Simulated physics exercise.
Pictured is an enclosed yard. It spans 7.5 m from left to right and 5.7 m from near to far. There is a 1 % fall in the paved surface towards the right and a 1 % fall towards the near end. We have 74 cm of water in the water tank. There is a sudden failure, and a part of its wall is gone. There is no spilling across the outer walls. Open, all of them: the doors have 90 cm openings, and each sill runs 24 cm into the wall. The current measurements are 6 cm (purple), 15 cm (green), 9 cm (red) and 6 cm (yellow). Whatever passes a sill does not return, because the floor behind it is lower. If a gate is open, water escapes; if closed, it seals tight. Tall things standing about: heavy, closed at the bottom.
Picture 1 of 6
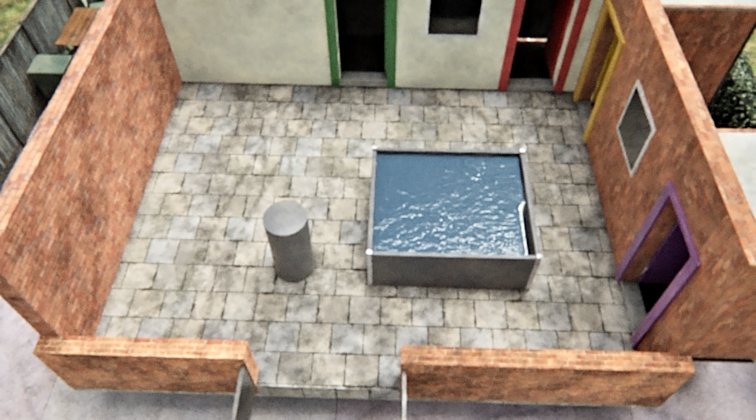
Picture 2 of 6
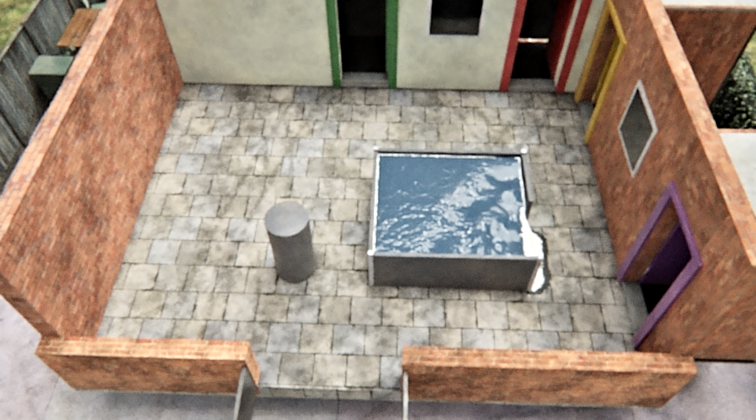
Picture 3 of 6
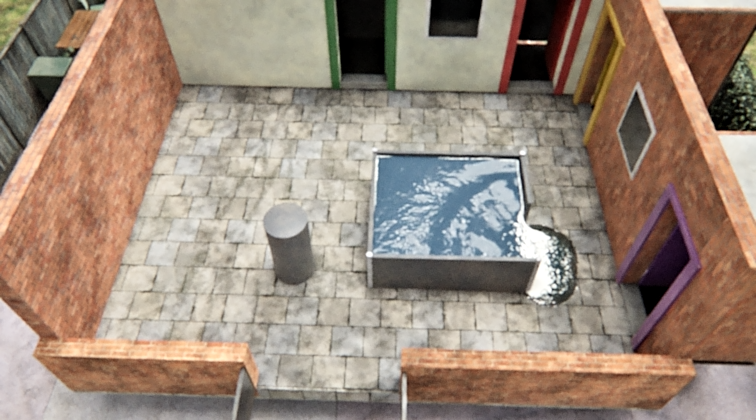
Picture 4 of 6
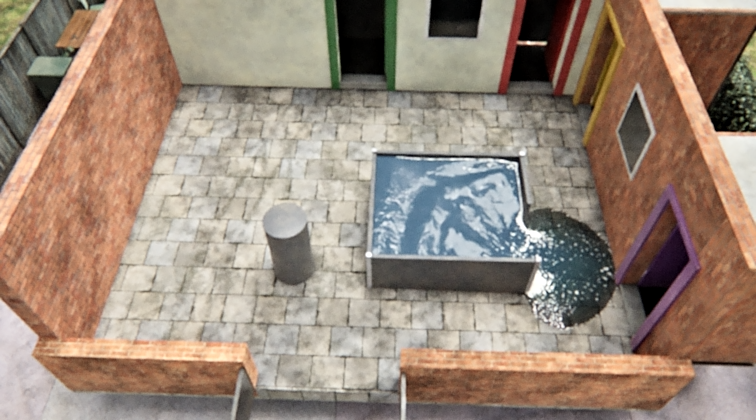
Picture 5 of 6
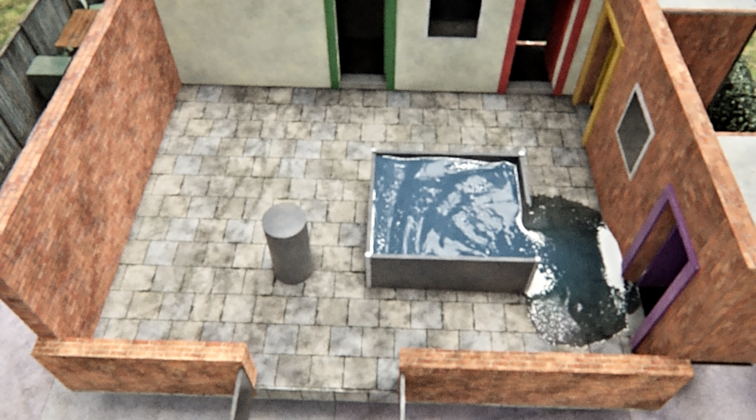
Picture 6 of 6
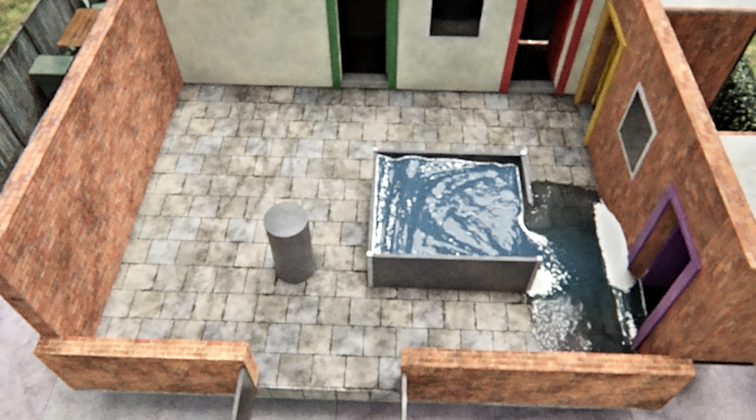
Water in a square tank stirred, then poured out through a gap in its right side and spread across the paved yard towards the purple door, while the grey cylinder to the left stayed still.
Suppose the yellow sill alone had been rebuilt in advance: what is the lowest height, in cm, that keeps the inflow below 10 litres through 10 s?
About 9.5 cm.
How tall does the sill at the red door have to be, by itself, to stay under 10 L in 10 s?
For red, a step near 17 cm.
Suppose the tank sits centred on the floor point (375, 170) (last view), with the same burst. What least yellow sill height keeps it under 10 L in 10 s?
Then it needs to be around 17 cm high.
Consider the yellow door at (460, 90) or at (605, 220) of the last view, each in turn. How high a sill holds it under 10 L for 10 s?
6.5 and 29 cm.
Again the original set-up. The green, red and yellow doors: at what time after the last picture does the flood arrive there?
Green = 2.8 s, red = 1.2 s, yellow = 0.7 s.
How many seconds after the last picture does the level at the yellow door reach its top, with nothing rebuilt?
The depth peaks at about 7.5 seconds.
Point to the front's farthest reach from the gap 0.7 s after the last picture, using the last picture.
Around (577, 124).
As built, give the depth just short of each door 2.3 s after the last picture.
Depths in cm: Purple 25, green 0, red 20, yellow 5.
Then, 0.7 s after the last picture water covers 10 % of the floor, deepest (51 cm) near (610, 268); 2 cm at the yellow door, 0 litres in over its 6 cm sill.
Then, 2.3 s after the last picture water covers 35 % of the floor, deepest (36 cm) near (636, 383); 5 cm at the yellow door, 0 litres in over its 6 cm sill.
Then, 9.3 s after the last picture water covers 100 % of the floor, deepest (13 cm) near (636, 383); 7 cm at the yellow door, 34 litres in over its 6 cm sill.
At the yellow door as built, the water peaked near 9 cm, 7.7 s after the last picture.
With a sill of 7.5 cm, 21 litres would have come in within the 10 s; with 10.5 cm, 6 litres. So under 10 litres takes about 9.5 cm.
